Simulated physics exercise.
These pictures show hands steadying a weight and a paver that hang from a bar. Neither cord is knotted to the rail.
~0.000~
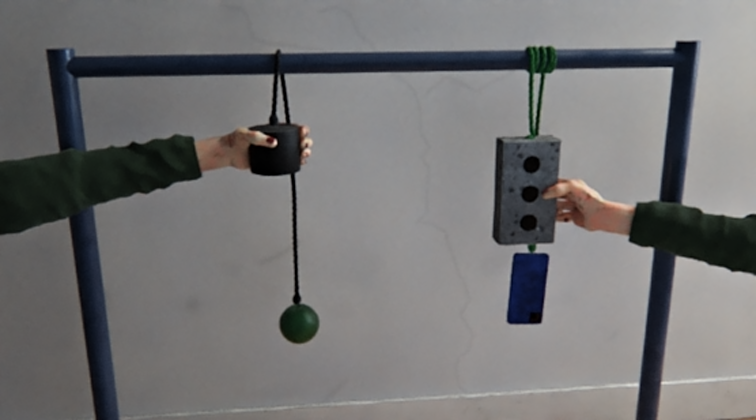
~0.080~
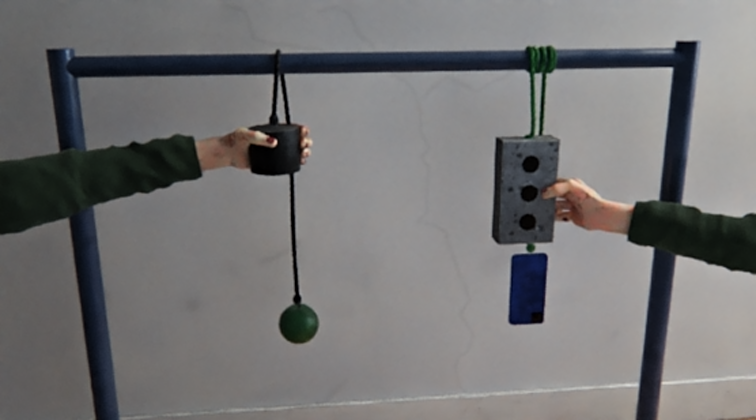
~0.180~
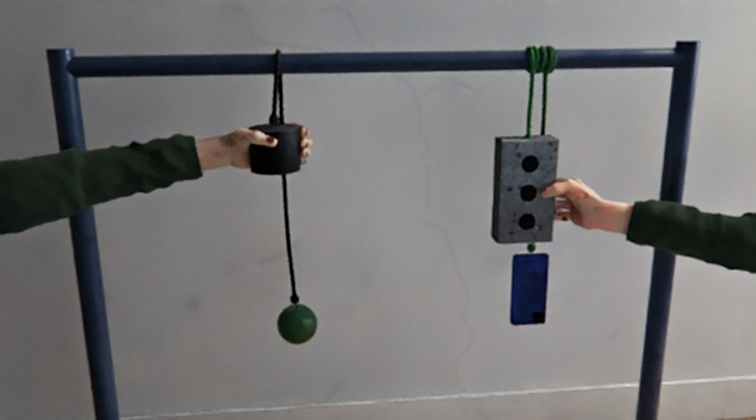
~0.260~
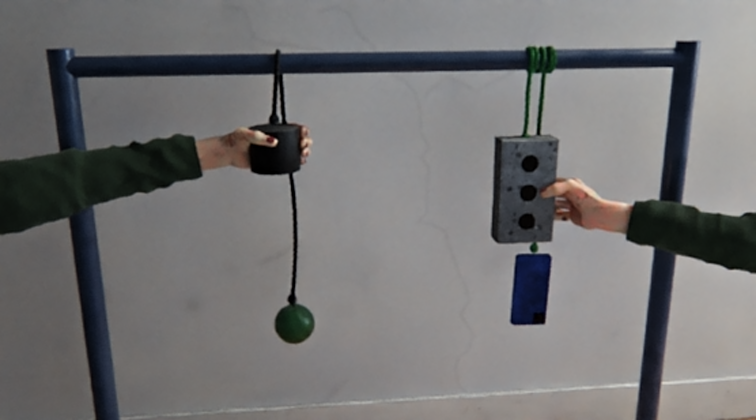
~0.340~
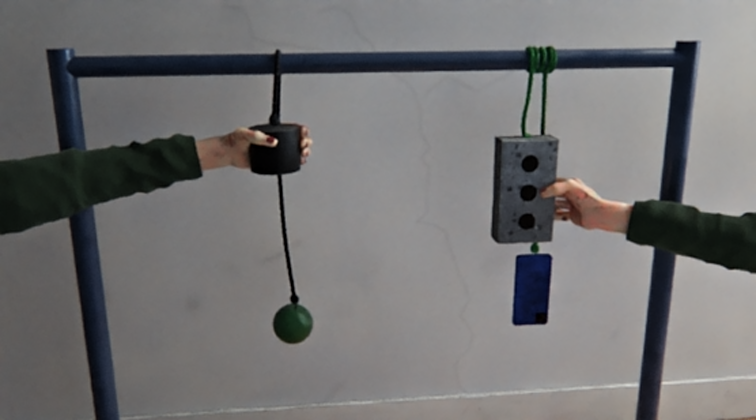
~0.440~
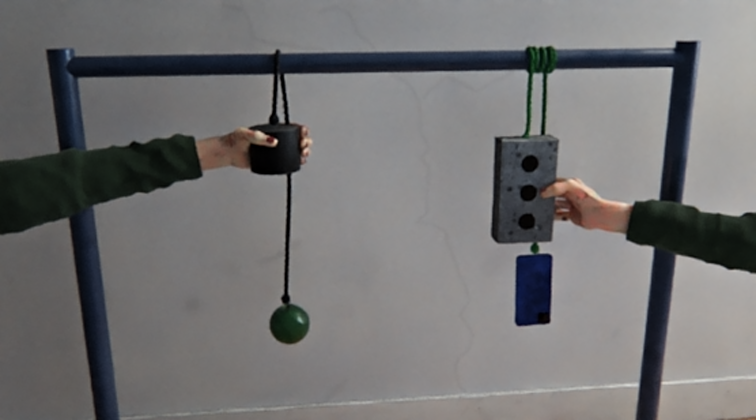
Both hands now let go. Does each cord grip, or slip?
The weight runs down to the floor. The paver is held.
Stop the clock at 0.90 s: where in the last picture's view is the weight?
Near (290, 388).
After 0.90 s, weight dropping near (290, 388); paver hanging near (526, 201).
After 1.32 s, weight on the floor; paver hanging near (530, 199).
At rest, weight on the floor; paver hanging near (527, 199). The weight drops and the paver keeps its height.
